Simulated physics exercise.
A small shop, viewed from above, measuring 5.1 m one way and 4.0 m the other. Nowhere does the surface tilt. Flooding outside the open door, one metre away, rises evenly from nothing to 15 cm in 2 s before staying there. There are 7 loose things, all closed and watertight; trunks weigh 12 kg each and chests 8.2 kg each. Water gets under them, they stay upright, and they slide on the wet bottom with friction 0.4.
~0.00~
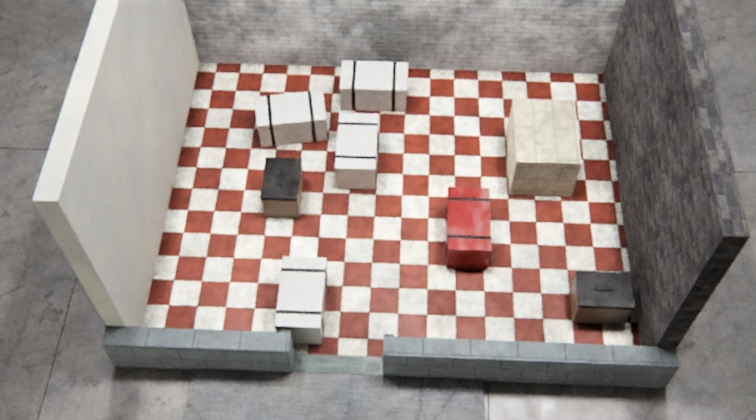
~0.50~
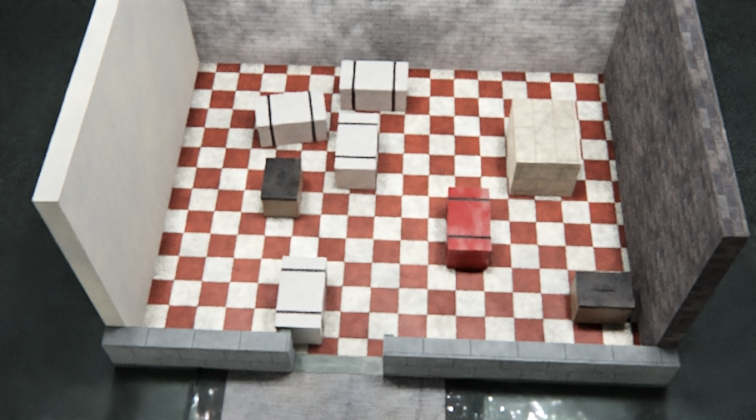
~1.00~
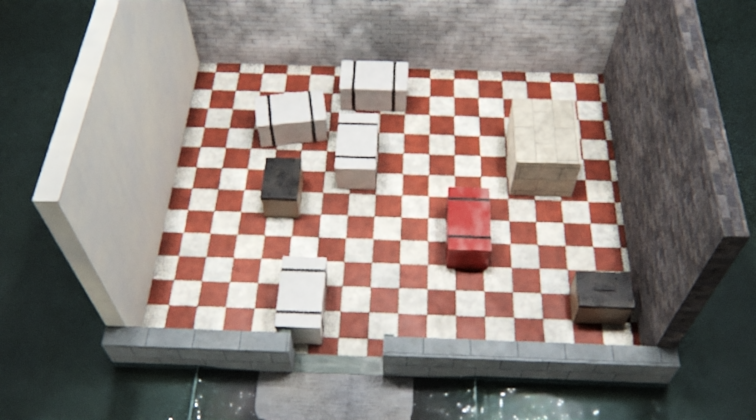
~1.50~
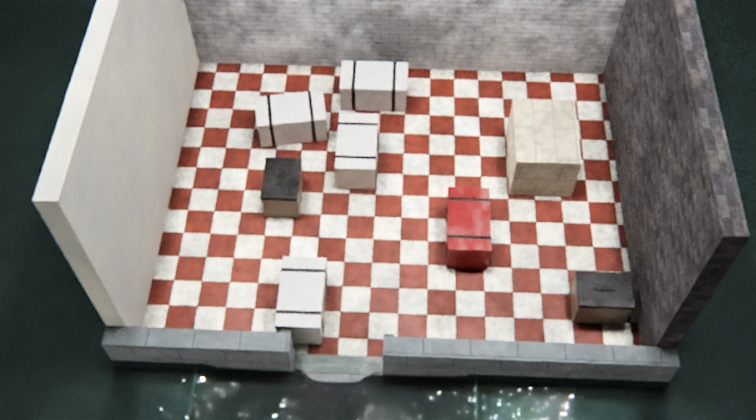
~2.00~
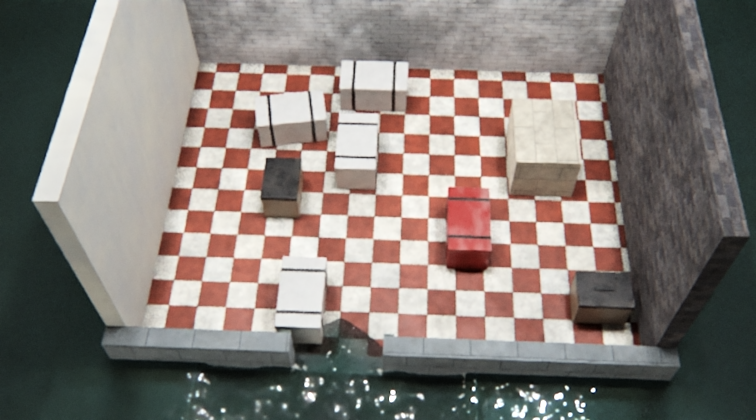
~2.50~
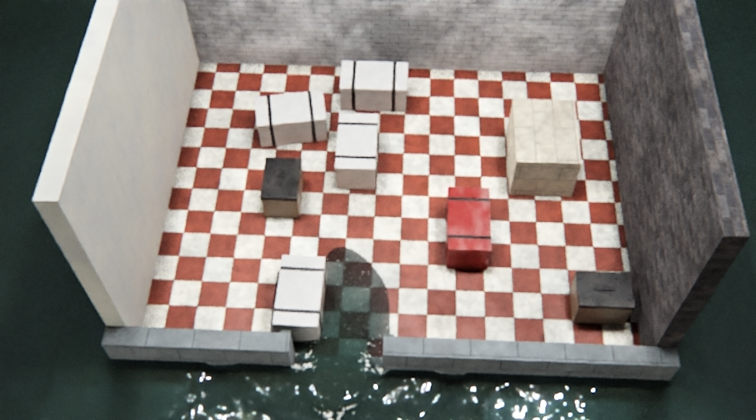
Dark water spreads around the walled room, then enters through the front gap onto the checkered floor.
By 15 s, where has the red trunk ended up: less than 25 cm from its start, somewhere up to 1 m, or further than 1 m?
It ends up a bit off.
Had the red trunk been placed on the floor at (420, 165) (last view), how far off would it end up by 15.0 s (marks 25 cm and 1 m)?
By then it winds up well off.
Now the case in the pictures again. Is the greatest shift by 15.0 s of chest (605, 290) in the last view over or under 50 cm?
Looking at it, I'd say lower.
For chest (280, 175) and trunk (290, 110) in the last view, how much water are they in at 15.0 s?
Depths: Near 6 cm, then near 5 cm.
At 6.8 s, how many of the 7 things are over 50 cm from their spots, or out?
My count gives 3.
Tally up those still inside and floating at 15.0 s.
At that time the total is 7.
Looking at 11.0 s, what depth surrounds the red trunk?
Near 3 cm deep.
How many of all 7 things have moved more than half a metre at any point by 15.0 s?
Total: 6.
After 3.5 s the red trunk is near (469, 218), 0.0 m from its start, aground; 0 afloat.
After 6.8 s the red trunk is near (474, 217), 0.1 m from its start, aground; 2 afloat.
After 11.0 s the red trunk is near (482, 217), 0.1 m from its start, aground; 4 afloat.
After 15.0 s the red trunk is near (506, 257), 0.6 m from its start, afloat; 7 afloat.
